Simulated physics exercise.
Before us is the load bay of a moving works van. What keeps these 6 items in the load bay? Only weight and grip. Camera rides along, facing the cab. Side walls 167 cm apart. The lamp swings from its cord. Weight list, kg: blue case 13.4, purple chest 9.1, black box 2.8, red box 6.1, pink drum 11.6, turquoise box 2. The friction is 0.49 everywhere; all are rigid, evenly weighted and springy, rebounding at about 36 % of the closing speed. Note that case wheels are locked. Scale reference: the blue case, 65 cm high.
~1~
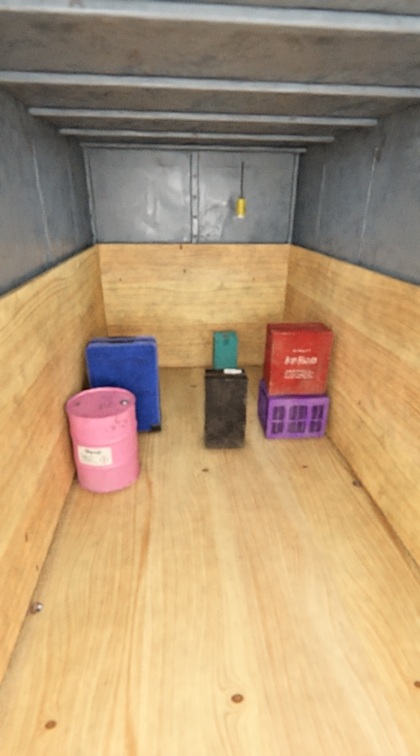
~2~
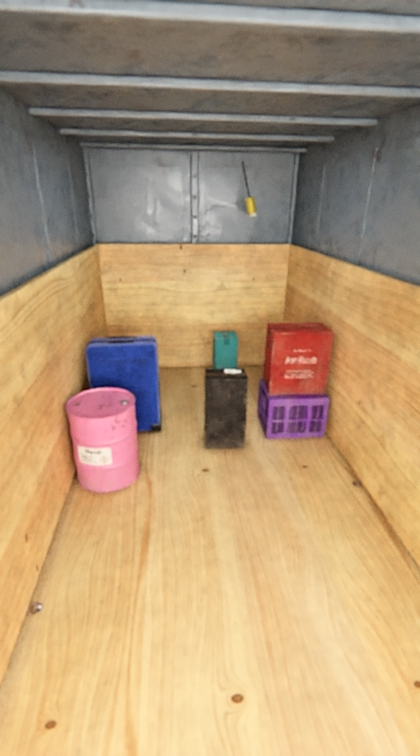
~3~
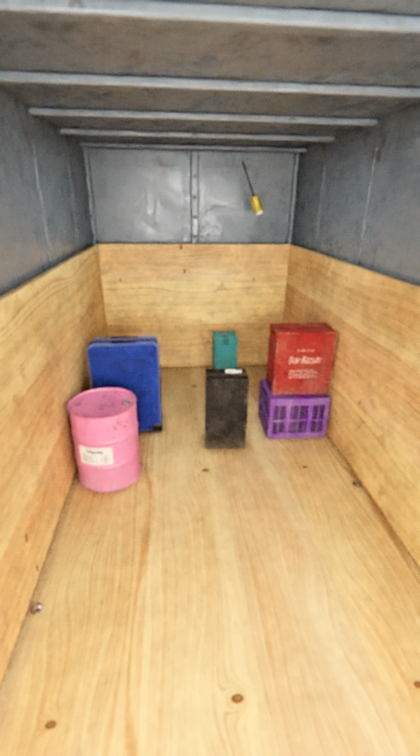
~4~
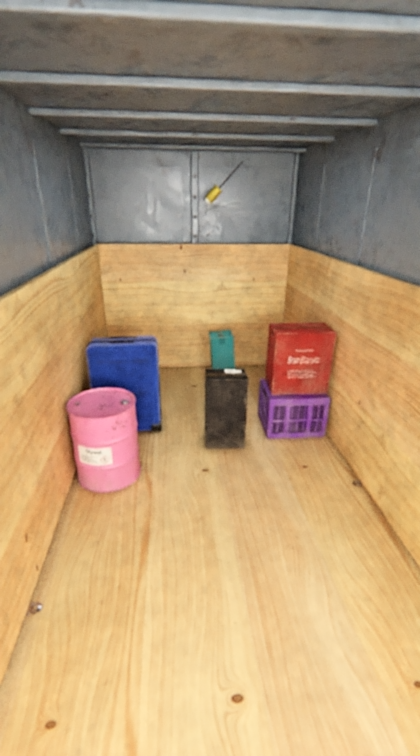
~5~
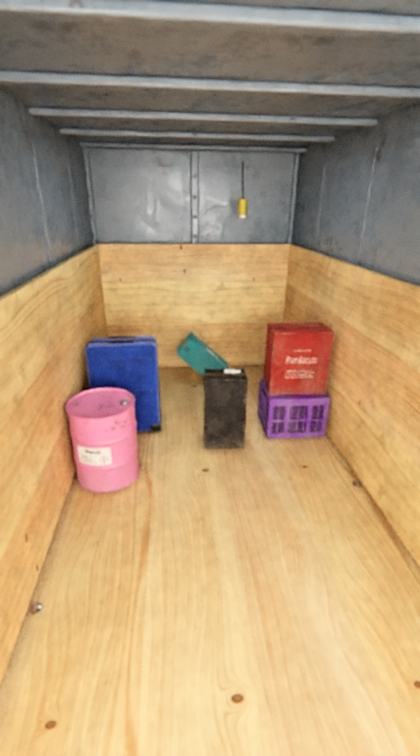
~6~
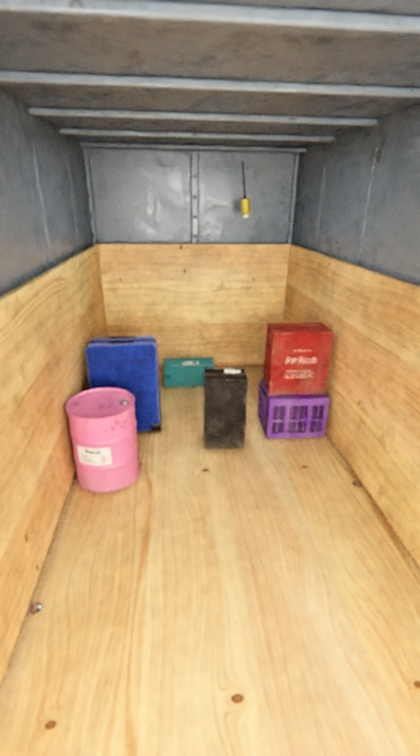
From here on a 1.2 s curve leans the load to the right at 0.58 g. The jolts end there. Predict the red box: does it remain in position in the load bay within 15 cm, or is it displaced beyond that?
It remains in position.
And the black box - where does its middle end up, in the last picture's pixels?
Its centre ends close to (256, 410) in the last view.
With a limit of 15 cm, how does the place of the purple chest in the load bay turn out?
Purple chest: Unmoved.
Then, 0.70 s past the last view, force 0.58 g right; red box shifted 4 cm near (302, 358); turquoise box on its side; pink drum shifted 8 cm.
Then, 1.00 s past the last view, force 0.58 g right; red box shifted 4 cm near (302, 358); turquoise box on its side; pink drum shifted 25 cm.
Then, 1.20 s past the last view, force 0.23 g right; red box shifted 4 cm near (302, 358); turquoise box on its side; pink drum shifted 40 cm.
Finally, on their side or leaning hard in the load bay, turquoise box; not toppled but over 15 cm from the start, blue case, black box and pink drum; the other 2 still in place (within 15 cm). In the last view, red box near (302, 358).
